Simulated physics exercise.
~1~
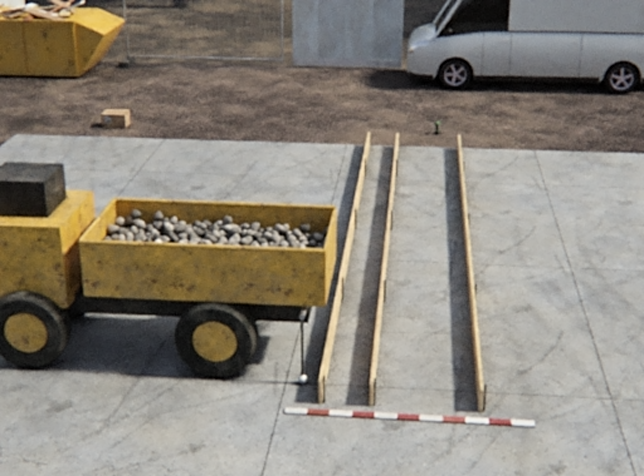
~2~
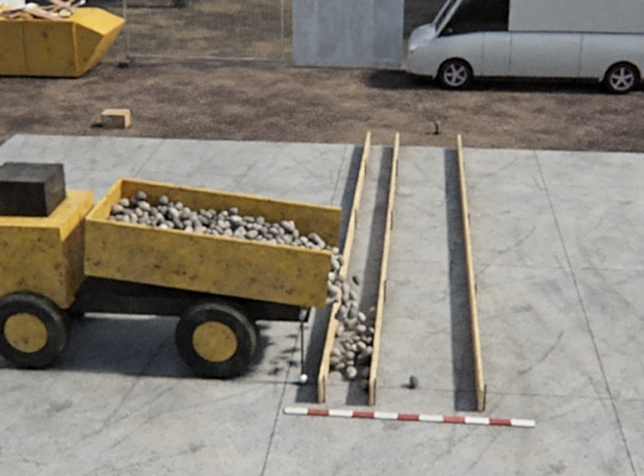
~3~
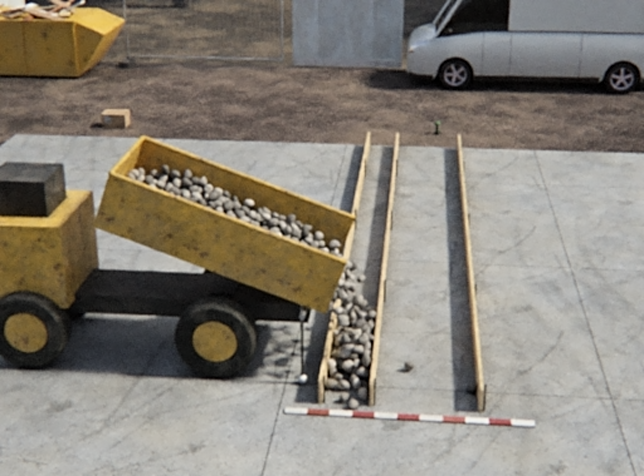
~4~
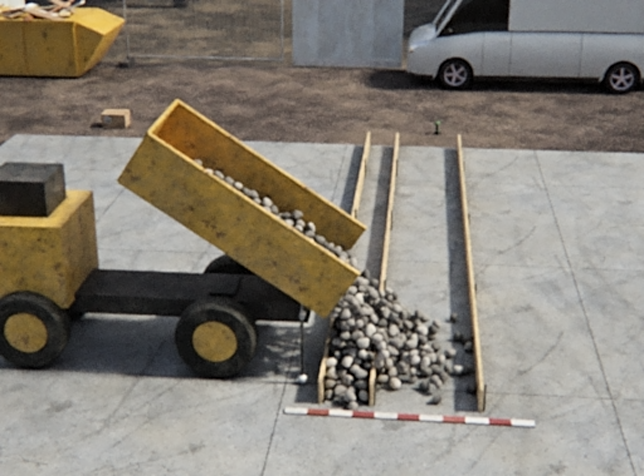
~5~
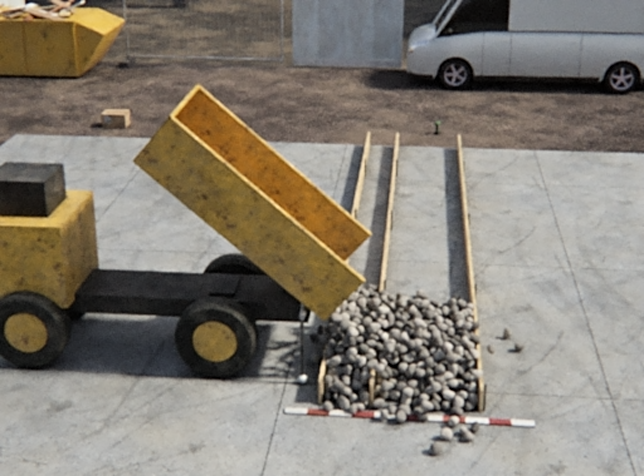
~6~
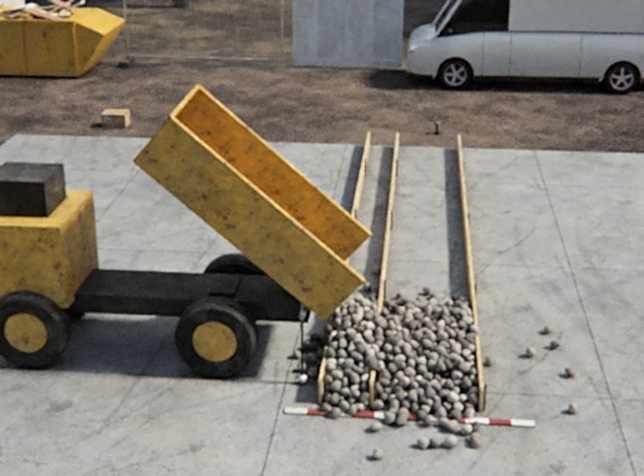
A yellow tipper raises its body and pours grey stones, mostly filling the far bay.
